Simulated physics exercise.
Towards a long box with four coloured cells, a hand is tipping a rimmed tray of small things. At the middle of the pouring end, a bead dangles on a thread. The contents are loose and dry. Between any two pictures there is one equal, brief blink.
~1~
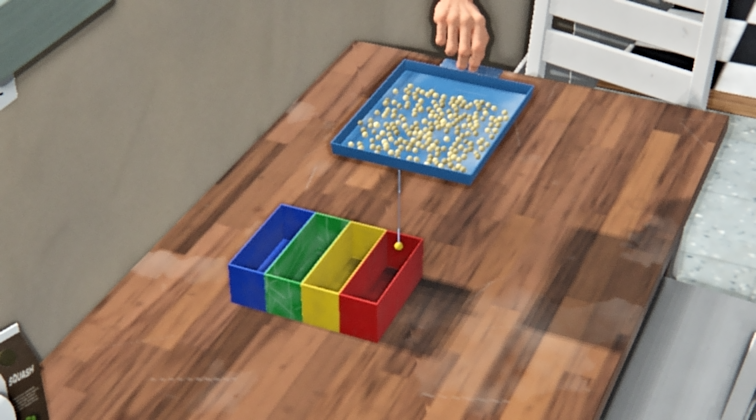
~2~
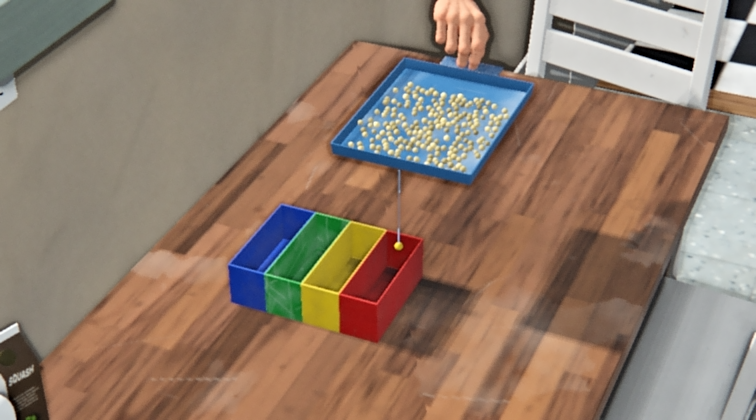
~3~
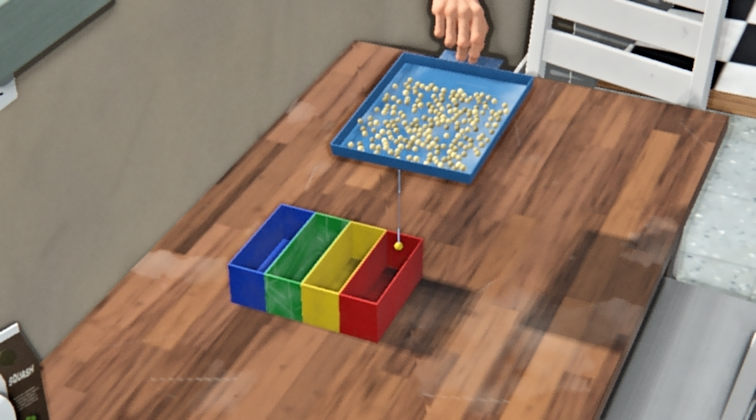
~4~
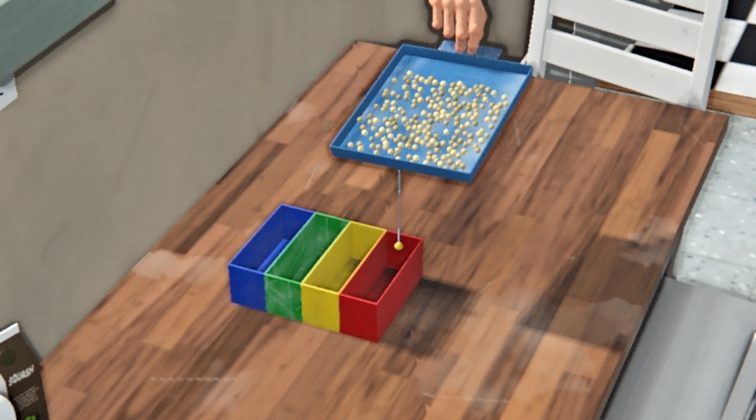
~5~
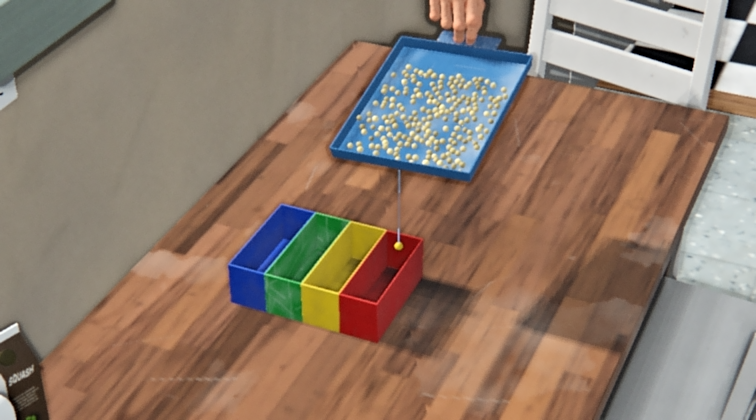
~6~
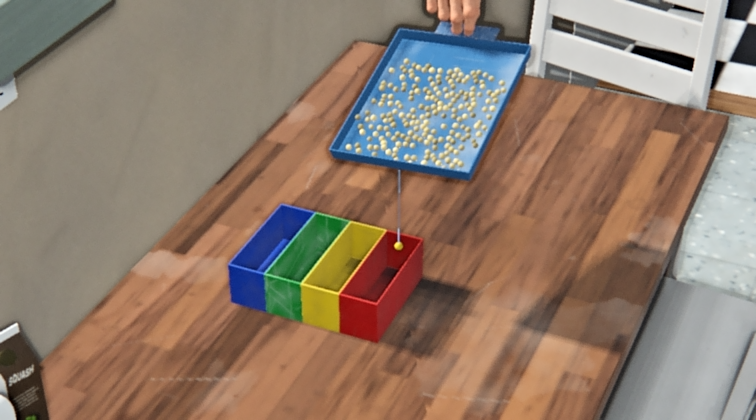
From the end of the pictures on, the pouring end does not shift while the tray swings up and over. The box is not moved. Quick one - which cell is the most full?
The yellow one is.
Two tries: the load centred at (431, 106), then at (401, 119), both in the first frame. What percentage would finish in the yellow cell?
The first gives 60 %, the second 50 %.
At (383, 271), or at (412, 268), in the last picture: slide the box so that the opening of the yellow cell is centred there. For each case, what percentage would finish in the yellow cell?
Respectively 30 percent and 20 percent.
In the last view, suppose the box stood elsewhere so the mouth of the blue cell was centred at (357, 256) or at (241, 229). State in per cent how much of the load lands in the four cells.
Estimate: 70 % first, 60 % second.
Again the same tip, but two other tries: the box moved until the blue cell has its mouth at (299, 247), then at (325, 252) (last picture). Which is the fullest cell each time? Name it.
Try 1 - the cell in green. Try 2 - blue.
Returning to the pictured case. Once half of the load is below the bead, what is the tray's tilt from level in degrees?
The tilt is near 110° by then.
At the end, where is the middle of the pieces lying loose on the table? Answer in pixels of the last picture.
Estimate: Around (405, 341).
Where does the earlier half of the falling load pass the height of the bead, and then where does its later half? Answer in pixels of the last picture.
Close to (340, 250), then close to (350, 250).
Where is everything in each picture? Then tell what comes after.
The first frame shows corners of the pouring end near (333, 142) and (470, 174), level; middle of the load near (432, 129), soya beans; bead on its thread near (399, 246); blue cell near (247, 284); green cell near (284, 294); yellow cell near (321, 304); red cell near (358, 315).
The second frame shows corners of the pouring end near (333, 143) and (470, 174), level; middle of the load near (432, 128).
The third frame shows corners of the pouring end near (332, 144) and (470, 173), tipped barely, lowest at the left corner; middle of the load near (432, 126).
The fourth frame shows corners of the pouring end near (332, 145) and (469, 172), tipped a little, lowest at the left corner; middle of the load near (431, 122).
The fifth frame shows corners of the pouring end near (332, 147) and (468, 172), tipped a little, lowest at the left corner; middle of the load near (430, 118).
The sixth frame shows corners of the pouring end near (331, 149) and (468, 171), tipped clearly, lowest at the left corner; middle of the load near (429, 115); blue cell near (247, 284); green cell near (284, 294); yellow cell near (321, 304); red cell near (358, 315).
Shortly afterwards, tray tipped steeply; all but a few on the tray; only a few in the red cell; a little falling or outside the box.
Next, tray tipped right over; all but a few on the tray; only a few in the yellow cell; only a few in the red cell; only a few in the green cell; only a few falling or outside the box.
Some moments later, tray tipped past a quarter turn; near half in the yellow cell; near a quarter in the red cell; near a quarter in the green cell; only a few in the blue cell; a little falling or outside the box.
In the end, tray tipped past a quarter turn; near half in the yellow cell; near a quarter in the red cell; near a quarter in the green cell; only a few in the blue cell; a little outside the box.
